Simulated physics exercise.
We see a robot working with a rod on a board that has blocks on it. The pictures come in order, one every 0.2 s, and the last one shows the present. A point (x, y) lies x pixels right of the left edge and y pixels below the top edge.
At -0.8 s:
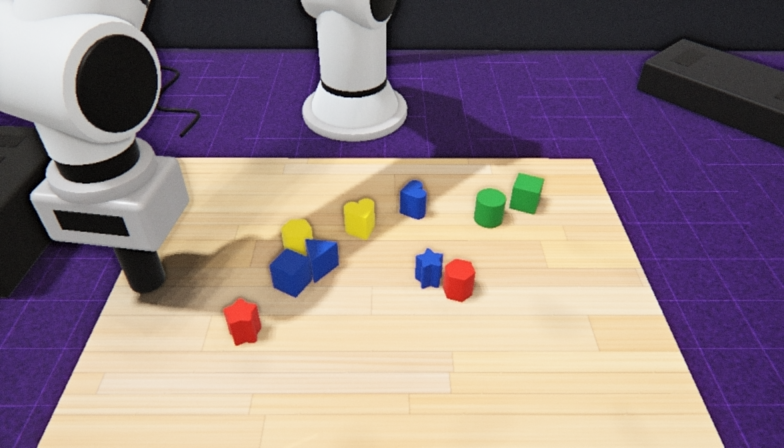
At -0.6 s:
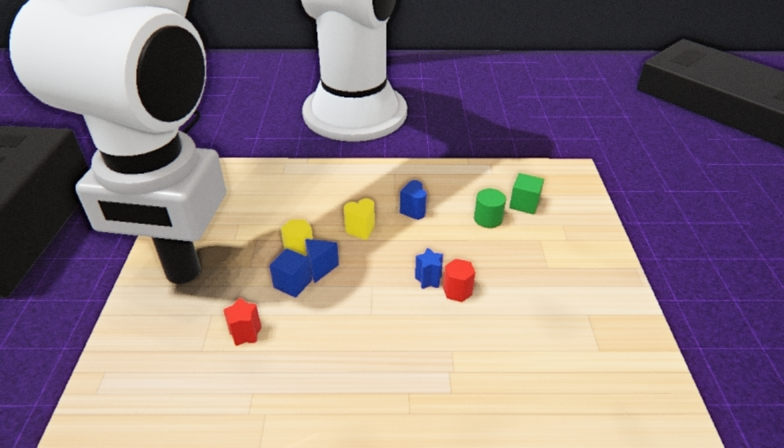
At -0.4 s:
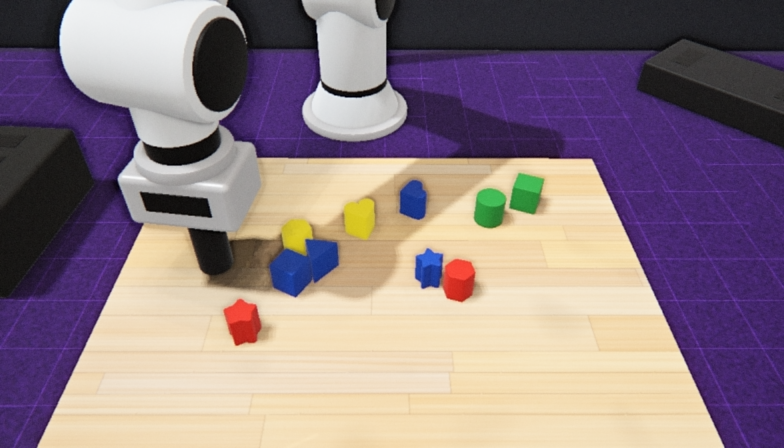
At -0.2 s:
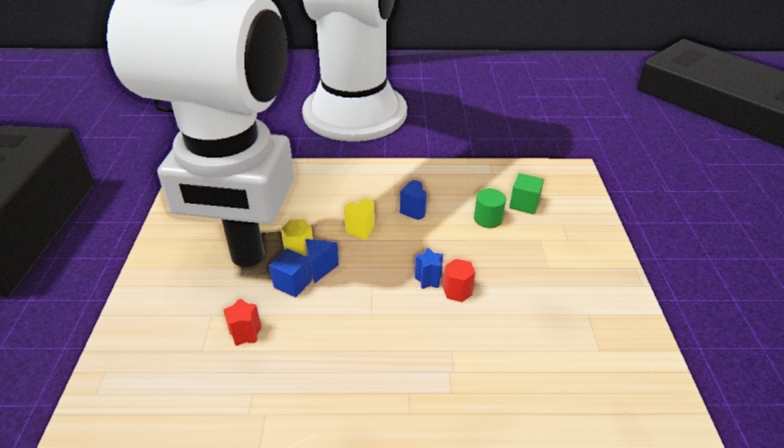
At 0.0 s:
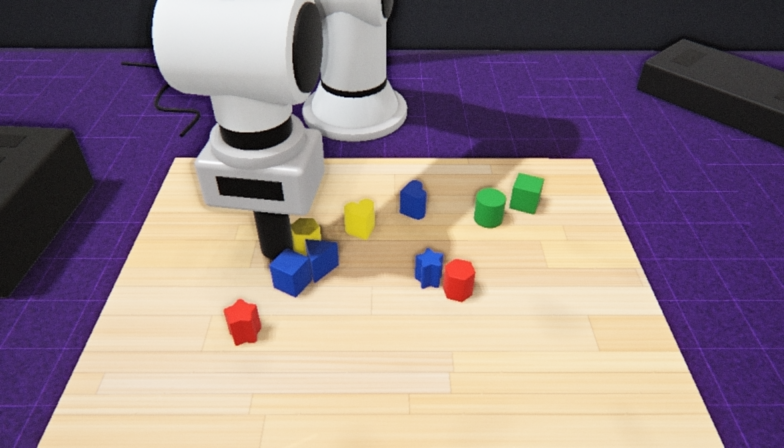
A white robot arm with a black rod stands at the left of a pale wooden board on a purple gridded floor, seen from above by a still camera. Blue and yellow blocks cluster left of centre, with red pieces nearer, and green ones at the upper right. The arm slides the rod rightward and slightly away, nudging the yellow hexagonal block a little right while the others stay still.
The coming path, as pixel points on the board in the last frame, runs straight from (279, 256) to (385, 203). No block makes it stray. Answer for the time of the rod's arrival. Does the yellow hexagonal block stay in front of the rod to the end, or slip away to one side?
The yellow hexagonal block won't stay at the front of the rod.
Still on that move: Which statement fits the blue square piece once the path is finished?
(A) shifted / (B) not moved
My pick is B.
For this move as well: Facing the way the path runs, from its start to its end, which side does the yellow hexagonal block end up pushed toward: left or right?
It moves over to the right.
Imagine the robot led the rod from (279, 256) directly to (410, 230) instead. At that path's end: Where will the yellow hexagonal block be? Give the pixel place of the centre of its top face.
Put as a pixel place, it's (438, 204).
The first path, step by step. One third of the way, rod (316, 230); yellow hexagonal block (345, 215), turned 45° clockwise; yellow heart (365, 204), turned 15° clockwise.
Two thirds of the way, rod (351, 212); yellow hexagonal block (365, 213), turned 75° clockwise; yellow heart (382, 199), turned 15° clockwise.
At the end, rod (385, 196); blue square piece still; yellow hexagonal block (365, 213), turned 75° clockwise; blue triangular block still; yellow heart (398, 196), turned 105° clockwise; blue heart (421, 188), turned 10° anticlockwise.
